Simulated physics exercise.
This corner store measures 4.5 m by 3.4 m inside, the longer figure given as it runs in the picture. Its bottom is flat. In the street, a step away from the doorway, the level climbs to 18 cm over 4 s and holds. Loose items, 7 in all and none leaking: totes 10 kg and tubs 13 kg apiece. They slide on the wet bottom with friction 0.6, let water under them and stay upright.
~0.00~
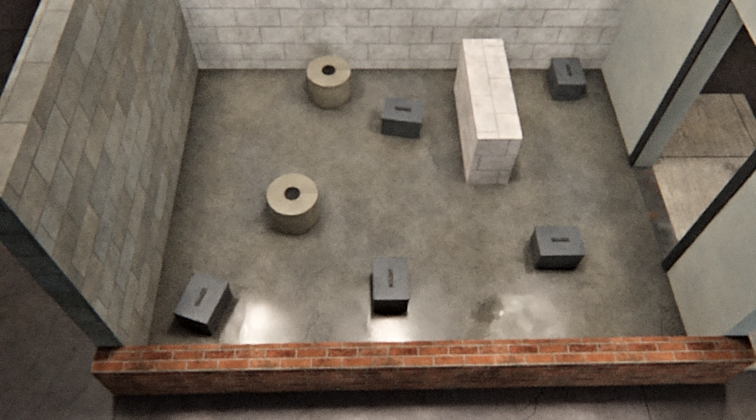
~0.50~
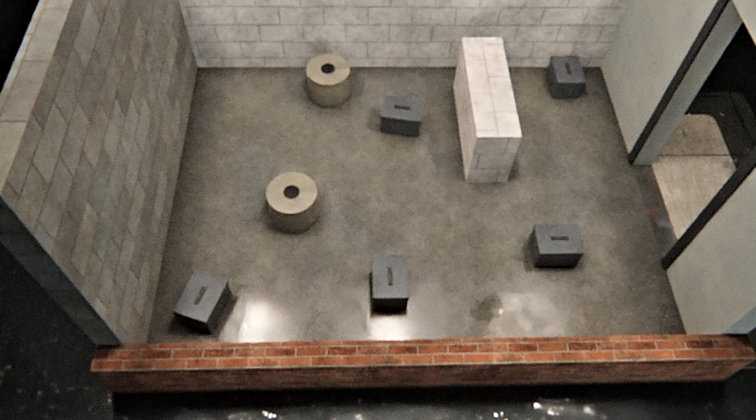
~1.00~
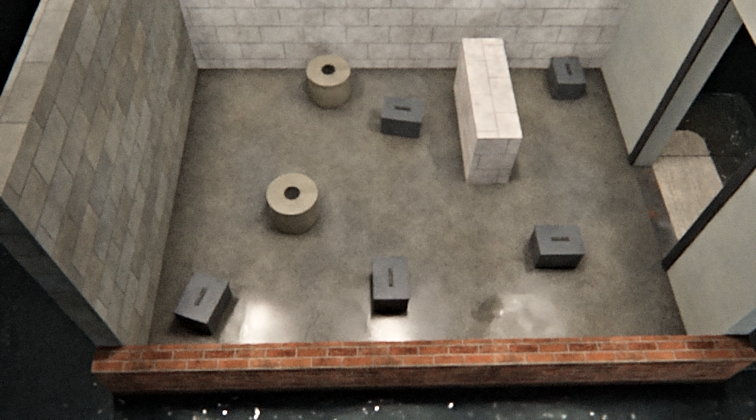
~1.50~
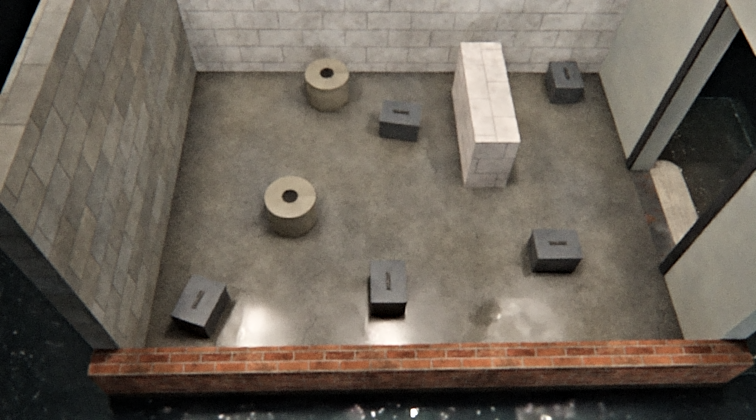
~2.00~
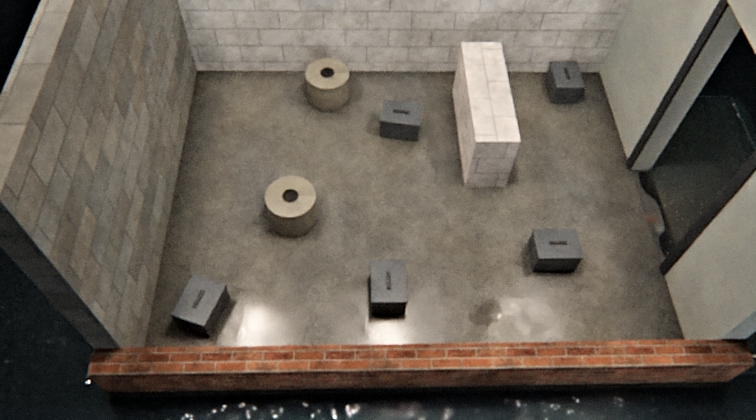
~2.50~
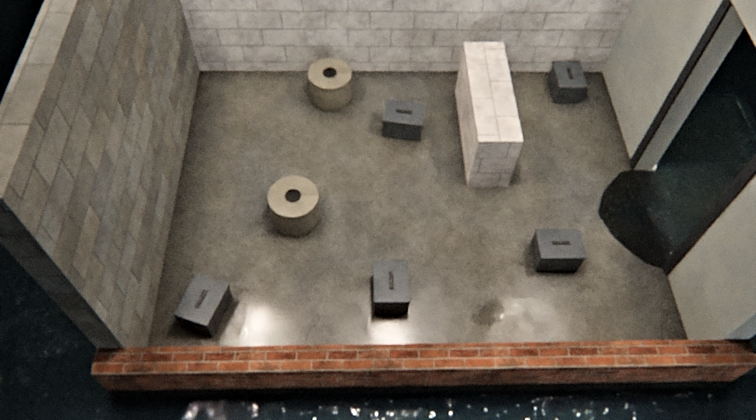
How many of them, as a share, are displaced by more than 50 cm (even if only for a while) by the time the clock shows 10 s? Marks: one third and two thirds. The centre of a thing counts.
Share: Not even a third.
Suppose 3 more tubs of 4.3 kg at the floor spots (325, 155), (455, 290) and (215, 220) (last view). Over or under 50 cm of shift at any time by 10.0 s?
In that order: Over, under, short of it.
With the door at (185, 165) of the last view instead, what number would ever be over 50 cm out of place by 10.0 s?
Then 0.
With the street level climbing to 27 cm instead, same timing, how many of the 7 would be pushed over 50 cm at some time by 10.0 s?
In that case 6 of them.
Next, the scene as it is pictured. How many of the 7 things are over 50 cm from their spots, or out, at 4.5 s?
By then 0.
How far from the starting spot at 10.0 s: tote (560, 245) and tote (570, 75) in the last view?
In turn: 60 cm, 0 cm.
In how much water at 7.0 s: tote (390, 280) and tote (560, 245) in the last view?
Roughly 4 and 4 cm.
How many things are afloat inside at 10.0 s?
At that moment 0.
After 3.5 s 0 of 7 are over 50 cm from their spots; 0 afloat.
After 4.5 s 0 of 7 are over 50 cm from their spots; 0 afloat.
After 7.0 s 0 of 7 are over 50 cm from their spots; 0 afloat.
After 10.0 s 1 of 7 are over 50 cm from their spots, and 1 have been at some point; 0 afloat.
